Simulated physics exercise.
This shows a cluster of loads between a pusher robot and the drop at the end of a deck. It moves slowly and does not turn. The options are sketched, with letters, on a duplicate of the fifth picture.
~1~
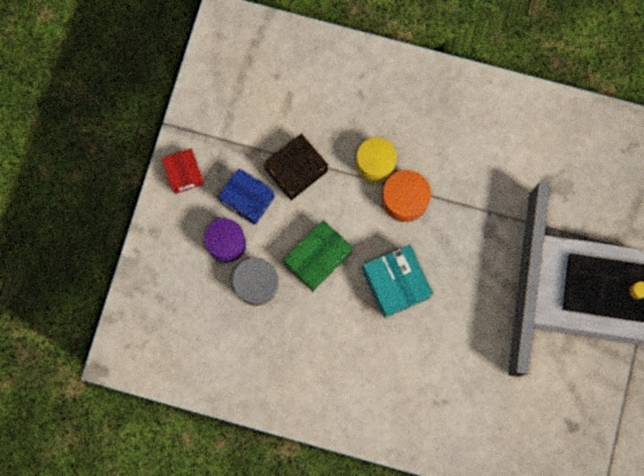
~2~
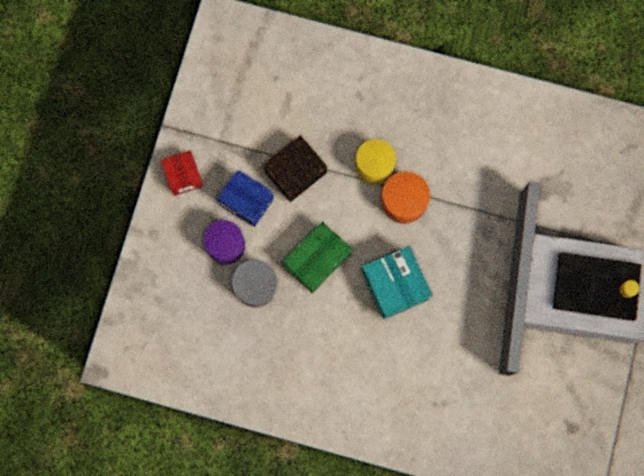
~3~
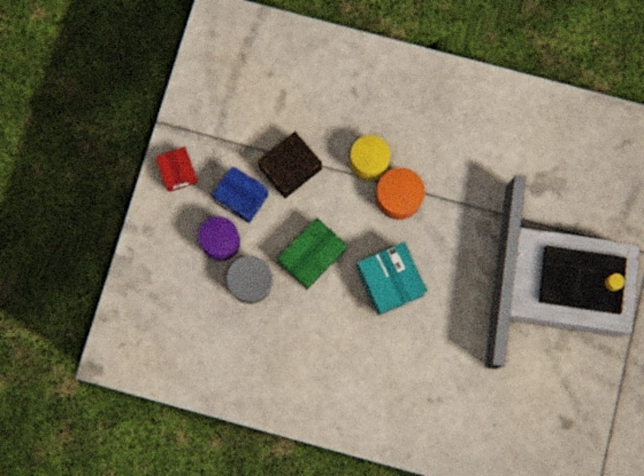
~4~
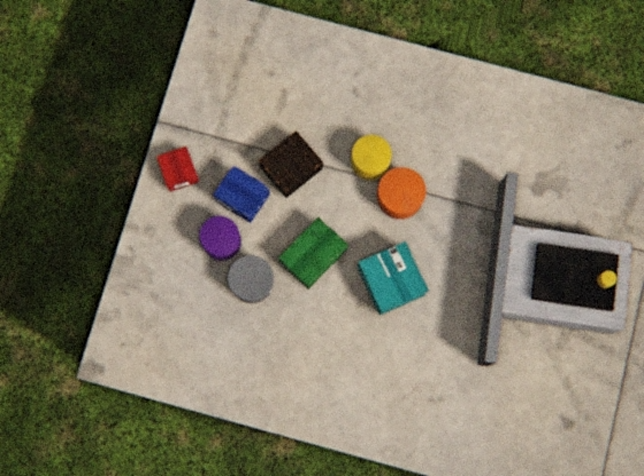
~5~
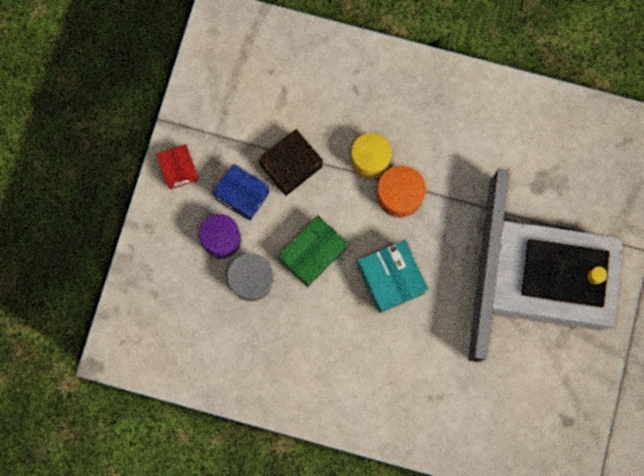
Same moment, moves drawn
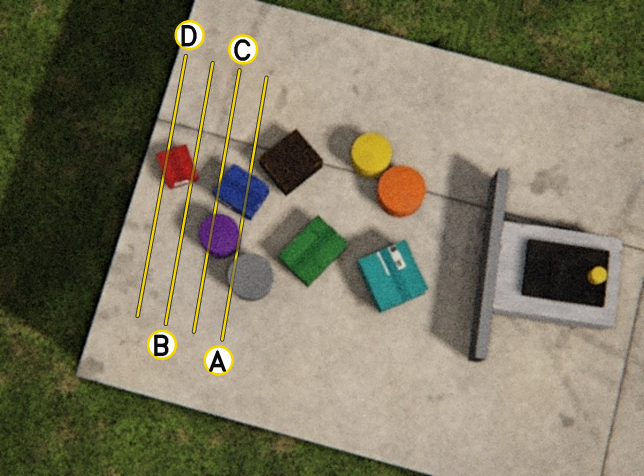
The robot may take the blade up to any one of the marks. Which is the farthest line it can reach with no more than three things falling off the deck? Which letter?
Up to line C.
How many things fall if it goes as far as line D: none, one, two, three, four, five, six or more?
By then, six or more.
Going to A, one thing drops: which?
The red parcel goes over.
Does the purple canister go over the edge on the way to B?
Yes.
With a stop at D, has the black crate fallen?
Yes.
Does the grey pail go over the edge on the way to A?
No.
On the marked copy, A at (245, 205); B at (190, 190); C at (217, 198); D at (162, 183).
With C. Early on, robot (460, 245); yellow canister (357, 148); orange canister (369, 188).
Further on, robot (360, 217); red parcel (157, 165); purple canister (173, 227).
At the end, robot (284, 197); purple canister over the edge; blue parcel over the edge; three fallen.
As for the rest, A is within the limit but short; B drops five; D drops seven.
